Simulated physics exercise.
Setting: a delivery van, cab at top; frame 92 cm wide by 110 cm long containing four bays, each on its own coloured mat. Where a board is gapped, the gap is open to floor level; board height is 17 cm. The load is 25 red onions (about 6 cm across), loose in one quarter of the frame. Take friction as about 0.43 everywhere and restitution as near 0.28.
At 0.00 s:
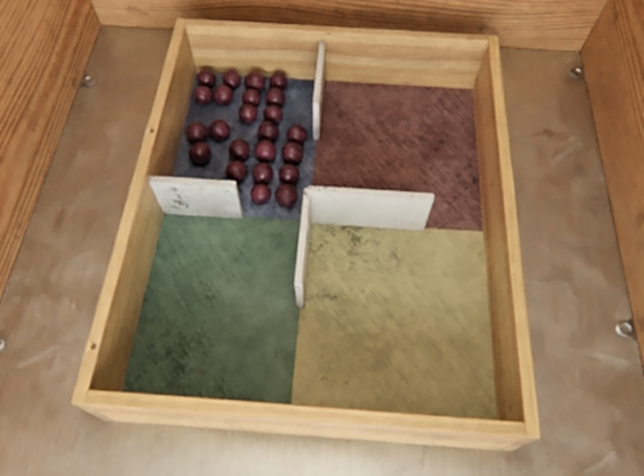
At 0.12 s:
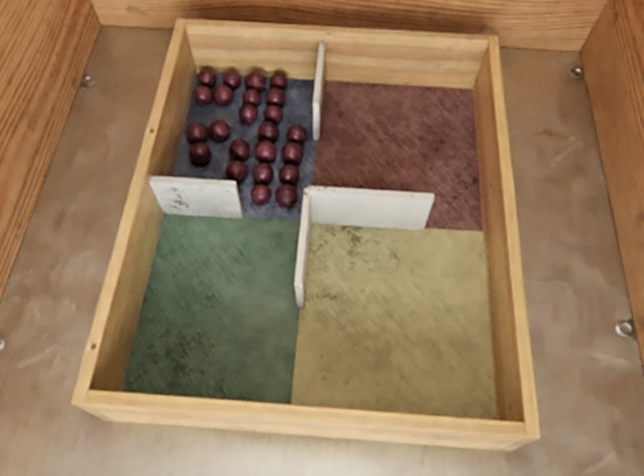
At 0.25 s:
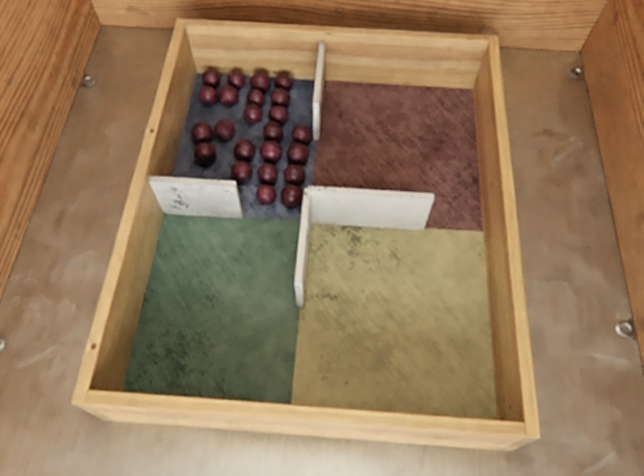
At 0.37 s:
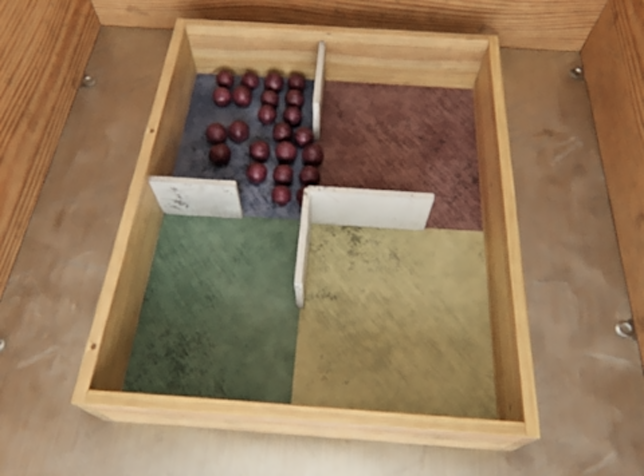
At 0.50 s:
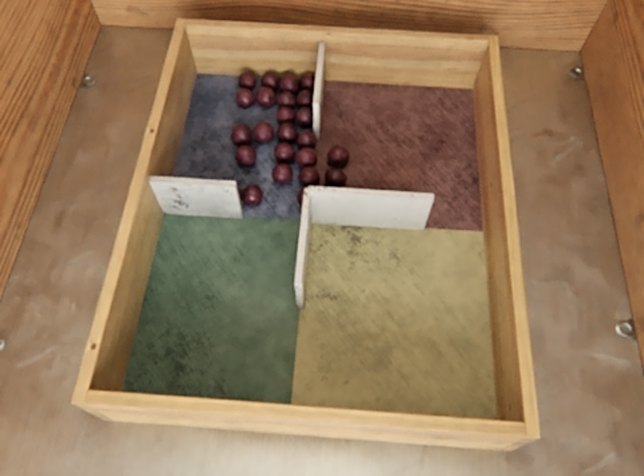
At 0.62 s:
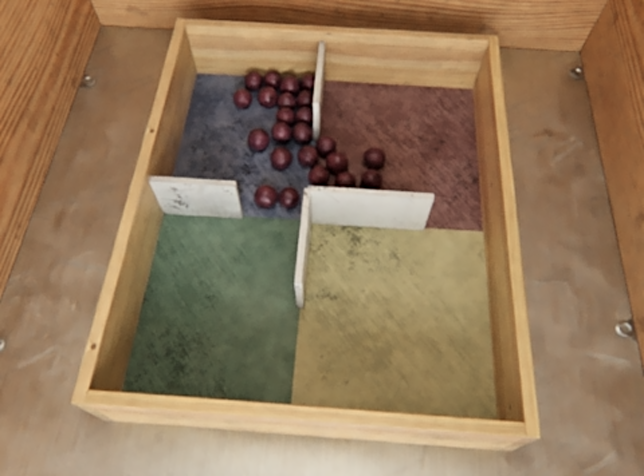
Dark red balls shifting rightward across the blue section of a wooden tray, several passing through a gap into the red section.
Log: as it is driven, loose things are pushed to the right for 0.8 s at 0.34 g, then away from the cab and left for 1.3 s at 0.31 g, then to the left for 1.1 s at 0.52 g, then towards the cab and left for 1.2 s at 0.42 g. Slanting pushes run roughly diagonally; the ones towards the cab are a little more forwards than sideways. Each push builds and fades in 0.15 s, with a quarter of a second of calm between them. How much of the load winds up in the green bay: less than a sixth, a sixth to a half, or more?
Share finishing in the green bay: Somewhere from one sixth to half of them.
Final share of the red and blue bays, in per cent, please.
Share of red: 0 in a hundred; share of blue: 60 in a hundred.
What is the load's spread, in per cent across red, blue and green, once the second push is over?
By then: Red 0, blue 60, green 40 per cent.
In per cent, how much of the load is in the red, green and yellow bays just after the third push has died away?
The load sits as red 0 per cent, green 40 per cent and yellow 0 per cent.
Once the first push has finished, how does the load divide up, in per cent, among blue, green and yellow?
Blue 50 %, green 0 %, yellow 0 %.
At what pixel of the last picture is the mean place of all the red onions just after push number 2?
Near (207, 233).
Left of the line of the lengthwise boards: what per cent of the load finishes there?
About 100 %.
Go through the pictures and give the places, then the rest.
Middle of the blue mat (248, 140); middle of the green mat (219, 308); middle of the red mat (398, 149); middle of the yellow mat (396, 320); 25 in the blue bay; the onion farthest behind, in the direction of the first push, is at (207, 79), in the first picture.
In the second picture, 25 in the blue bay; the onion farthest behind, in the direction of the first push, is at (207, 79).
In the third picture, 25 in the blue bay; the onion farthest behind, in the direction of the first push, is at (212, 79).
In the fourth picture, 25 in the blue bay; the onion farthest behind, in the direction of the first push, is at (225, 80).
In the fifth picture, 3 in the red bay and 22 in the blue bay; the onion farthest behind, in the direction of the first push, is at (248, 81).
In the sixth picture, 8 in the red bay and 17 in the blue bay; the onion farthest behind, in the direction of the first push, is at (243, 99).
After push 1 (1.04 s), 11 in the red bay, 13 in the blue bay and 1 in the yellow bay.
After push 2 (2.59 s), 15 in the blue bay, 9 in the green bay and 1 in the yellow bay.
After push 3 (3.94 s), 15 in the blue bay and 10 in the green bay.
After push 4 (5.39 s), 15 in the blue bay and 10 in the green bay.
Final count (at 5.68 s), 15 in the blue bay and 10 in the green bay. Asked share, 10 of 25, 40 per cent.
